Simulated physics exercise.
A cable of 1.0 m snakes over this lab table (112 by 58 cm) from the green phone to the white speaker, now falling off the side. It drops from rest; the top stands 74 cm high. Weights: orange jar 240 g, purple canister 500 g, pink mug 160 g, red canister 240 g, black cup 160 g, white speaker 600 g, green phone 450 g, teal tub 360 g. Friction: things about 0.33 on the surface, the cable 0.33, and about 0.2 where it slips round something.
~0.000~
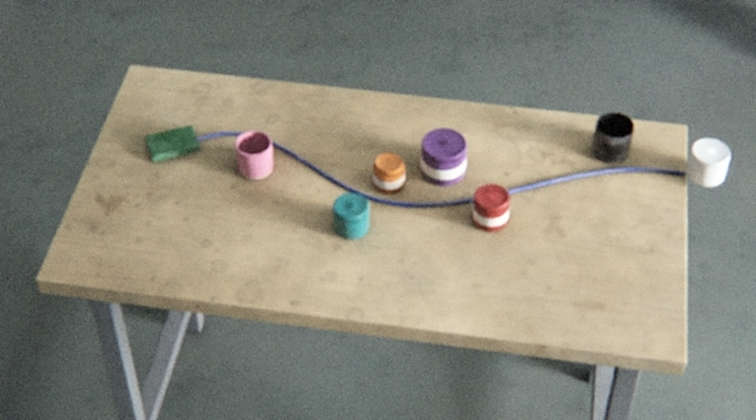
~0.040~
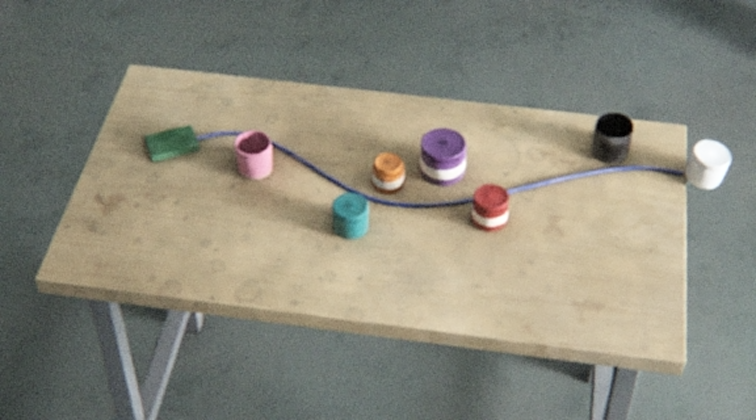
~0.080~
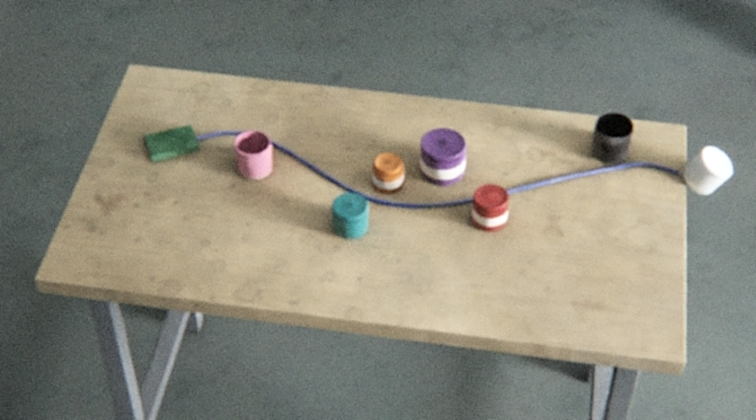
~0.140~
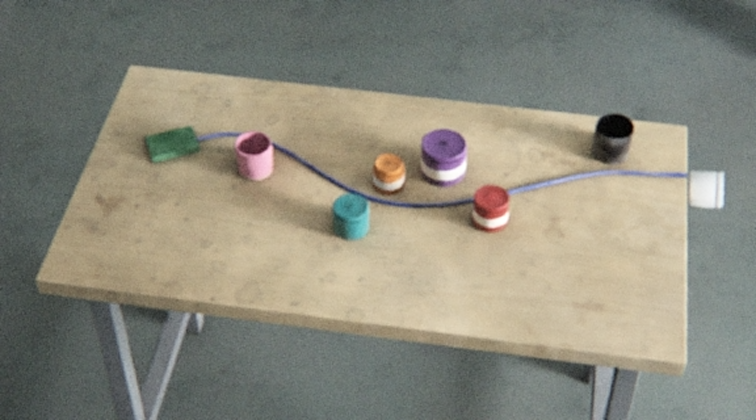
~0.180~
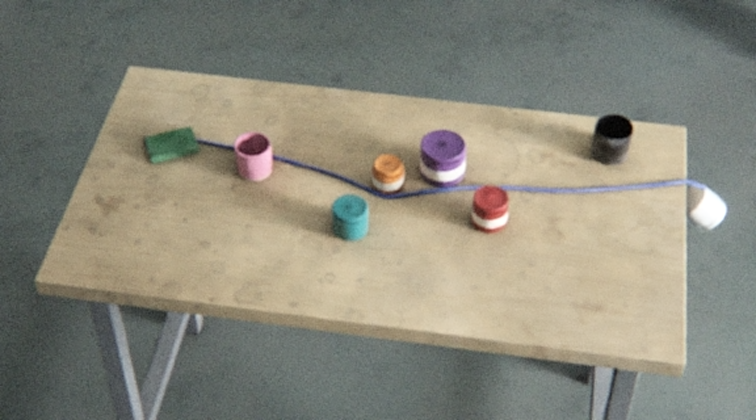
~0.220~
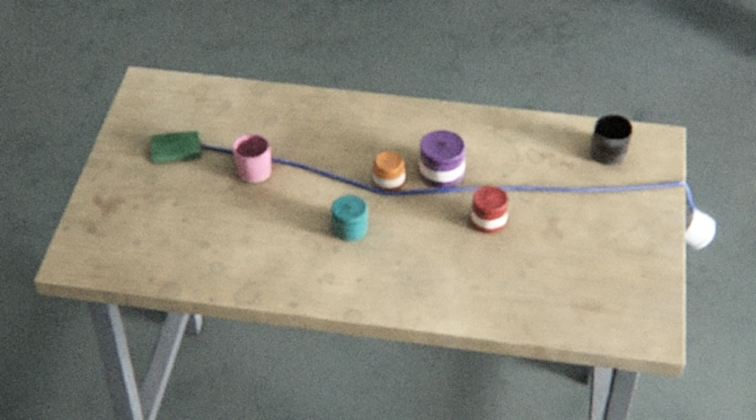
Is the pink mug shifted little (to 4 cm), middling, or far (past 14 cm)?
Result: Pink mug slides into the middle band.
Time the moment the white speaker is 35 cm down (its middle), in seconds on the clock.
About: 0.55 s.
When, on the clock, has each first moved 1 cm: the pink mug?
Pink mug 0.26 s.
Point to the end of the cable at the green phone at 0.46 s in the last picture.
At about (280, 168).
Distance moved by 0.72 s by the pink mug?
Pink mug 10 cm.
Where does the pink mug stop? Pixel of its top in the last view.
At about (273, 178).
At 0.5 s, the cable's tail end at (280, 168); pink mug 8 cm off its start, green phone 17 cm off its start, white speaker over the edge.
At 0.7 s, the cable's tail end at (391, 178); pink mug 10 cm off its start, green phone 38 cm off its start, white speaker over the edge.
At 1.0 s, the cable's tail end at (487, 201); pink mug 10 cm off its start at (273, 178), green phone 56 cm off its start at (461, 194), white speaker over the edge.
At 1.2 s, the cable's tail end at (519, 204); pink mug 10 cm off its start, green phone 62 cm off its start, white speaker over the edge.
At 2.4 s, the cable's tail end at (519, 204); pink mug 10 cm off its start at (273, 178), green phone 62 cm off its start at (492, 198), white speaker over the edge, orange jar 10 cm off its start at (403, 130).
